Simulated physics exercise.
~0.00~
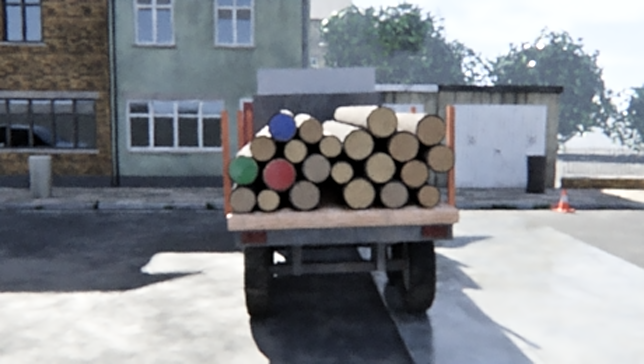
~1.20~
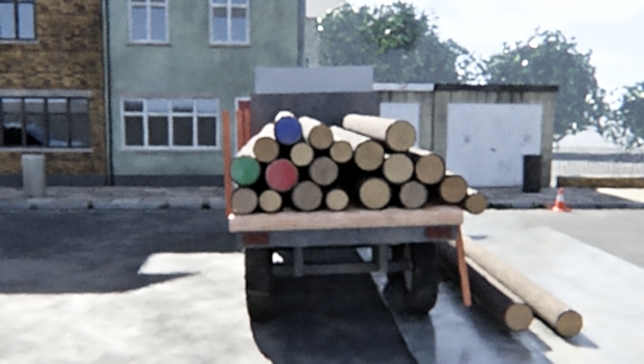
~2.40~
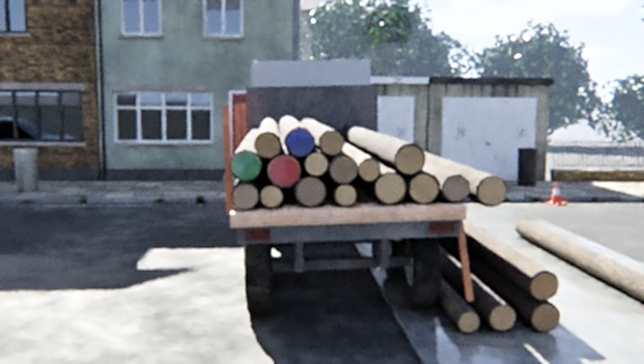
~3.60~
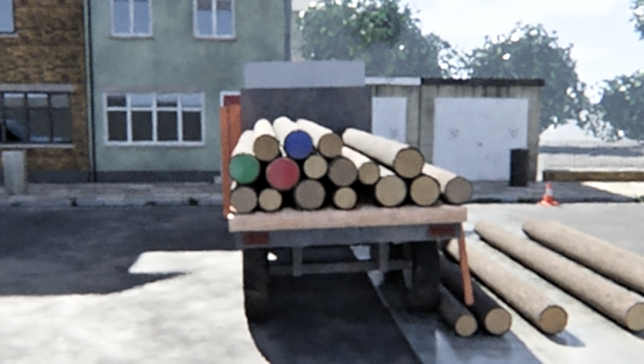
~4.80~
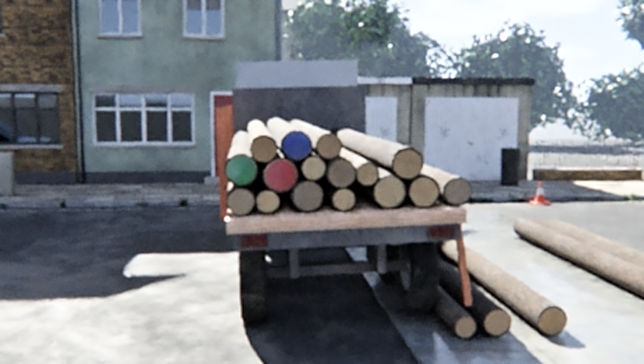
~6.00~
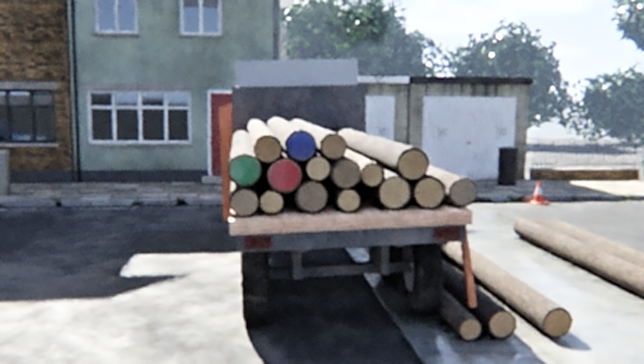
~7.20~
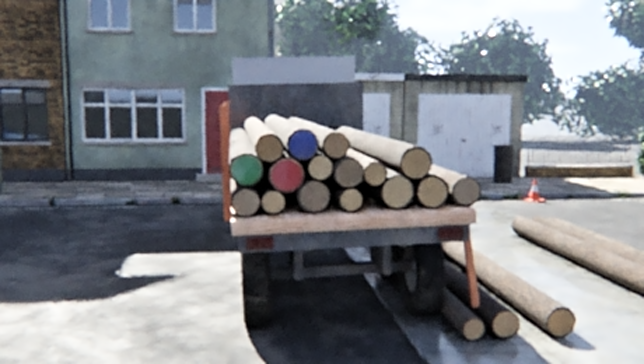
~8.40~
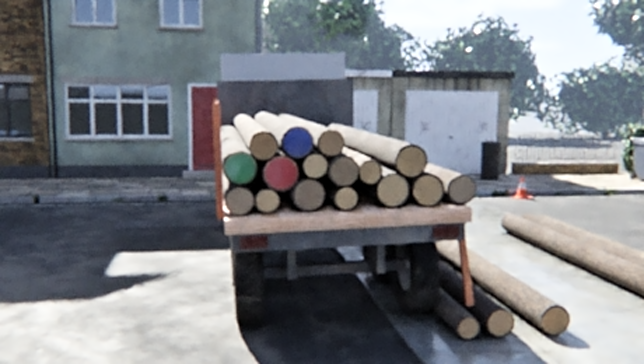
The footage shows the rear of a flatbed lorry stacked with timber poles as the right-hand posts drop and several poles roll off onto the ground on that side. The blue-ended pole shifts slightly, then the load settles, with the green, red and blue ones still aboard.
